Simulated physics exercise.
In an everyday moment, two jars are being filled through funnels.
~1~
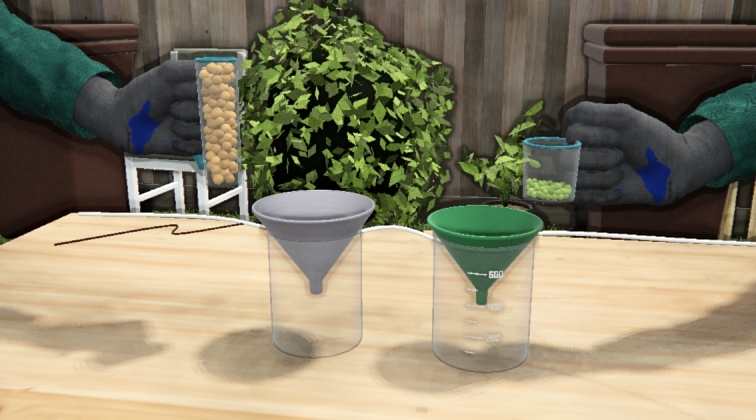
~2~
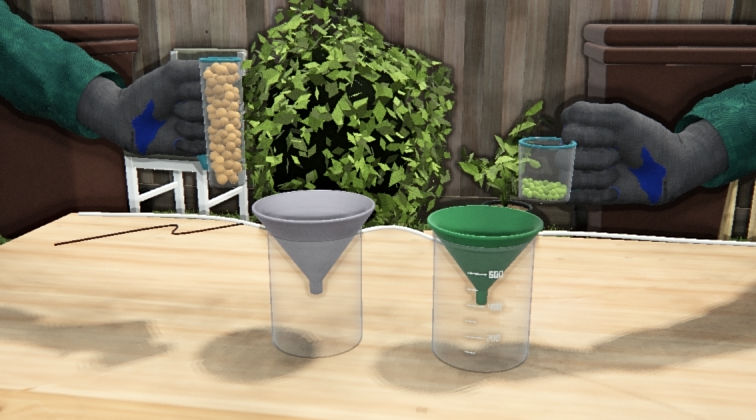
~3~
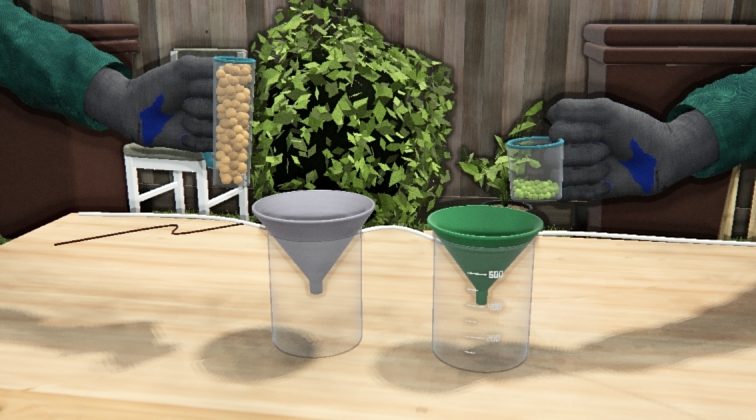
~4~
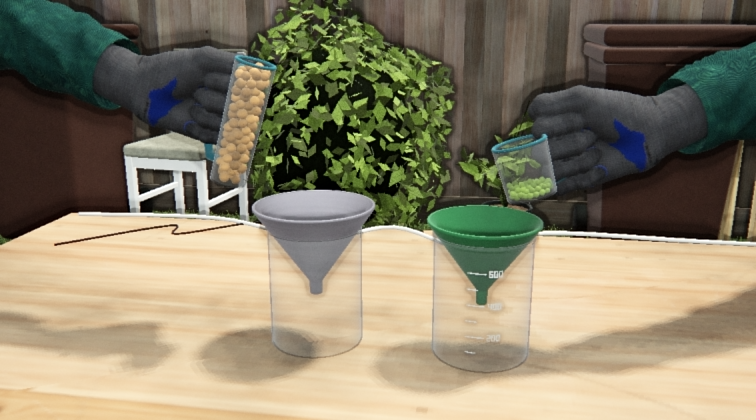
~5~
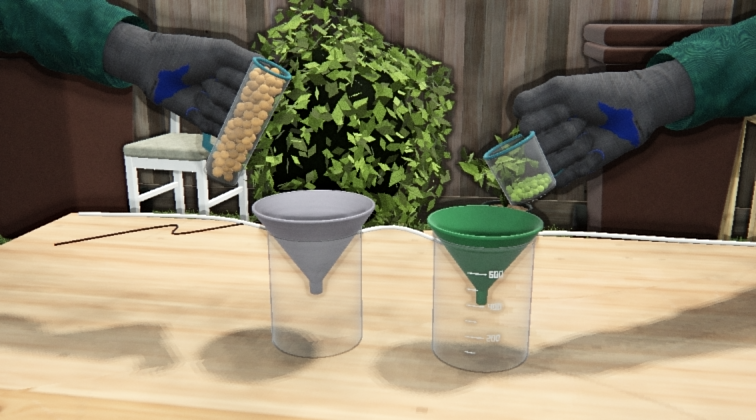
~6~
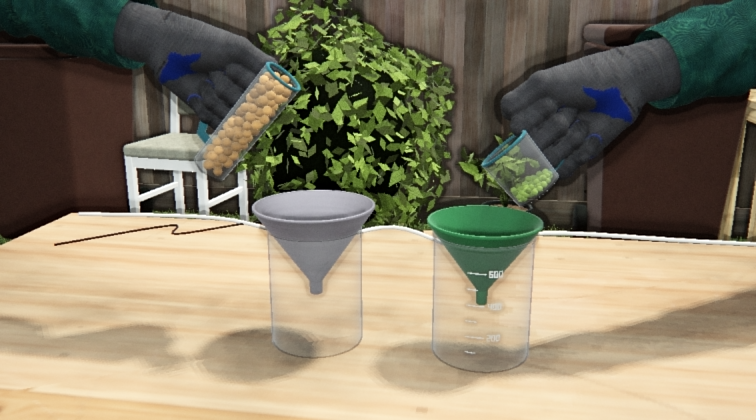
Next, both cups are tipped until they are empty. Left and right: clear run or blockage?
After the pour, the left one stops up and the right one stops up.
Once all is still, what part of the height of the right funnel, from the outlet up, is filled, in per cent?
I'd put it close to 50 per cent.
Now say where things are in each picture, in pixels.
In the first frame, left funnel at (314, 214), outlet at (316, 292), about one piece wide; left cup at (220, 123), holding round wooden beads; right funnel at (484, 230), outlet at (481, 304), about one piece wide; right cup at (550, 170), holding dried peas.
In the second frame, left cup at (224, 123), upright; right cup at (546, 170), upright.
In the third frame, left cup at (233, 123), tipped 5°; right cup at (536, 170), tipped 5°.
In the fourth frame, left cup at (242, 123), tipped 17°; right cup at (526, 170), tipped 17°.
In the fifth frame, left cup at (246, 124), tipped 29°; right cup at (521, 169), tipped 29°.
In the sixth frame, left funnel at (314, 214), outlet at (316, 292); left cup at (246, 124), tipped 41°; right funnel at (484, 230), outlet at (481, 304); right cup at (521, 169), tipped 41°.
Then, 0.24 s after the last picture, left, all still in the cup; right, all still in the cup.
Then, 0.55 s after the last picture, left, all still in the cup; right, all still in the cup.
Then, 0.88 s after the last picture, left, most still in the cup, about a quarter in or over the funnel; right, about two thirds still in the cup, about a quarter in or over the funnel.
At rest, left, all stuck in the funnel, none down in the jar; right, nearly all stuck in the funnel, a stray few down in the jar.
